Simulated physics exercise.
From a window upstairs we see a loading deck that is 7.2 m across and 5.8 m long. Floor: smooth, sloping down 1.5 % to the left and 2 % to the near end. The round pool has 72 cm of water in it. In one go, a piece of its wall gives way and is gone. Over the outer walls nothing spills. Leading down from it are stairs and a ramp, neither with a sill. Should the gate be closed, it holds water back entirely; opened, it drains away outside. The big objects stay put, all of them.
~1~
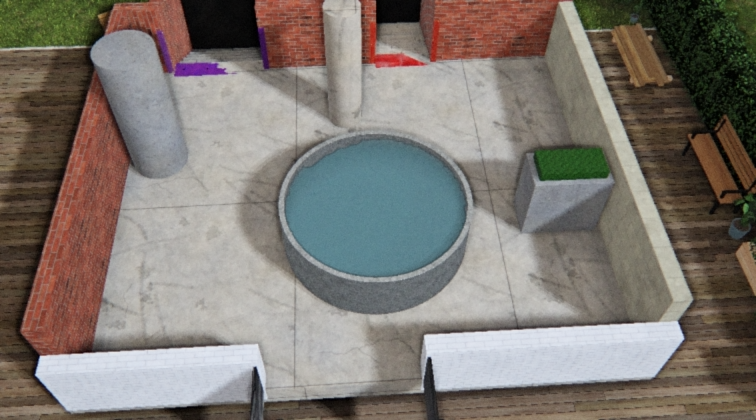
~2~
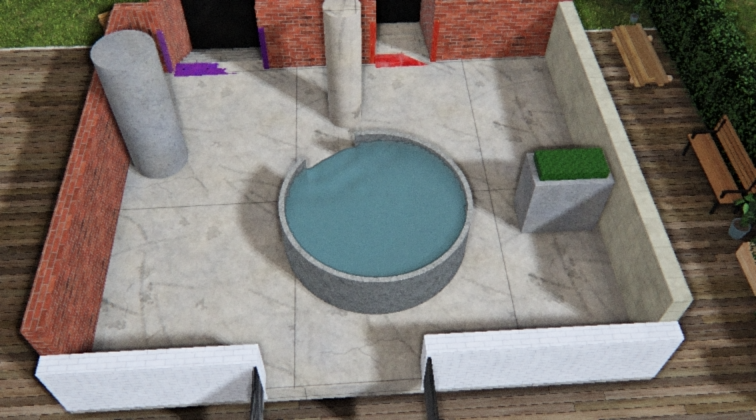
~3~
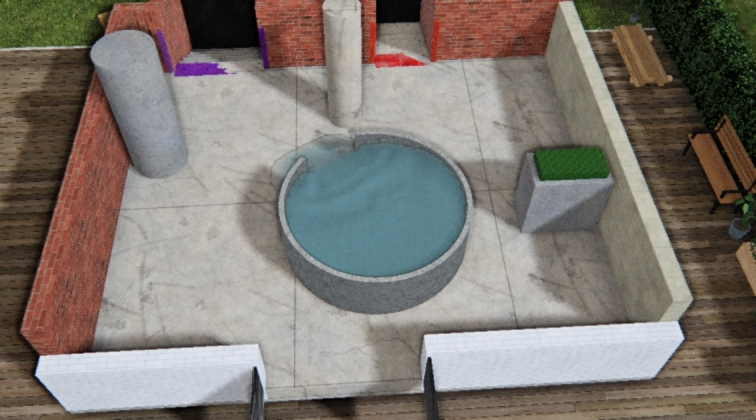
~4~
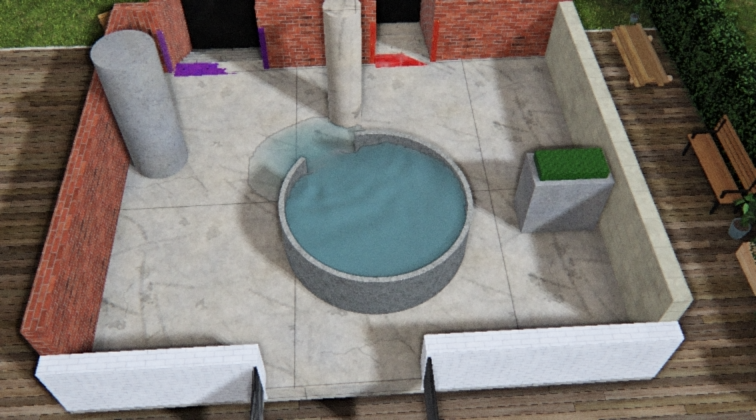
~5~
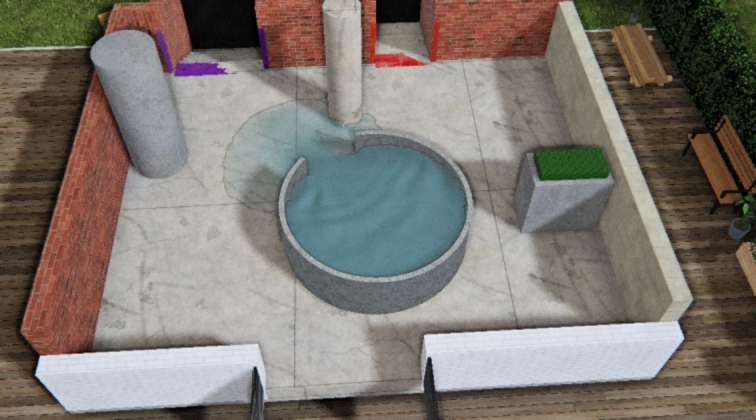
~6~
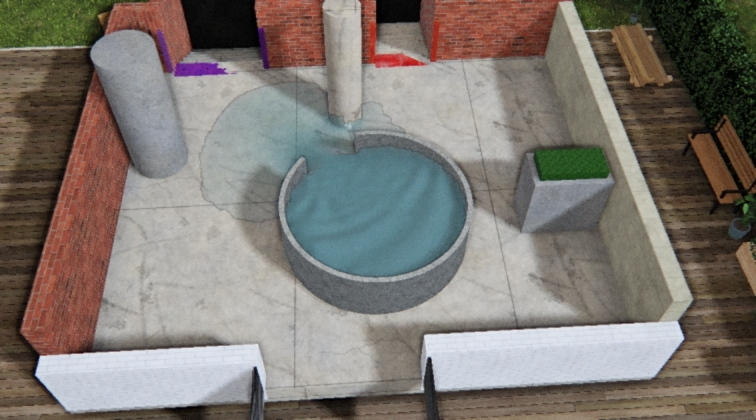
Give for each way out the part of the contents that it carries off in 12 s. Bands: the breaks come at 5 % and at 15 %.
The gateway takes in less than 5 %. The stair shaft (marked purple) takes in over 15 %. The down ramp (marked red) takes in not even 5 %.
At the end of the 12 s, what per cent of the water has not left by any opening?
Around 58 per cent of the water.
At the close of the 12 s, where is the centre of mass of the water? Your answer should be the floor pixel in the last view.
Around (316, 209) in the last picture.
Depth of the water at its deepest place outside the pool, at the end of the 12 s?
About 14 cm.
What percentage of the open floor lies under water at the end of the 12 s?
Around 85 per cent.
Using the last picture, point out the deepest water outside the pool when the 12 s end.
Spot: Approx. (87, 384).
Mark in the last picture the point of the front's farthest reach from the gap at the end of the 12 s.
I'd mark it close to (627, 350).
A moment later water covers 30 % of the floor and is deepest (39 cm) near (322, 176); gone so far, the gateway 0 %, the stair shaft (marked purple) 1 %, the down ramp (marked red) 0 %.
Soon after water covers 35 % of the floor and is deepest (36 cm) near (148, 77); gone so far, the gateway 0 %, the stair shaft (marked purple) 5 %, the down ramp (marked red) 0 %.
Next water covers 45 % of the floor and is deepest (29 cm) near (133, 152); gone so far, the gateway 0 %, the stair shaft (marked purple) 14 %, the down ramp (marked red) 0 %.
Later on water covers 75 % of the floor and is deepest (16 cm) near (134, 144); gone so far, the gateway 0 %, the stair shaft (marked purple) 29 %, the down ramp (marked red) 0 %.
At the end water covers 85 % of the floor and is deepest (14 cm) near (87, 384); gone so far, the gateway 2 %, the stair shaft (marked purple) 40 %, the down ramp (marked red) 1 %.
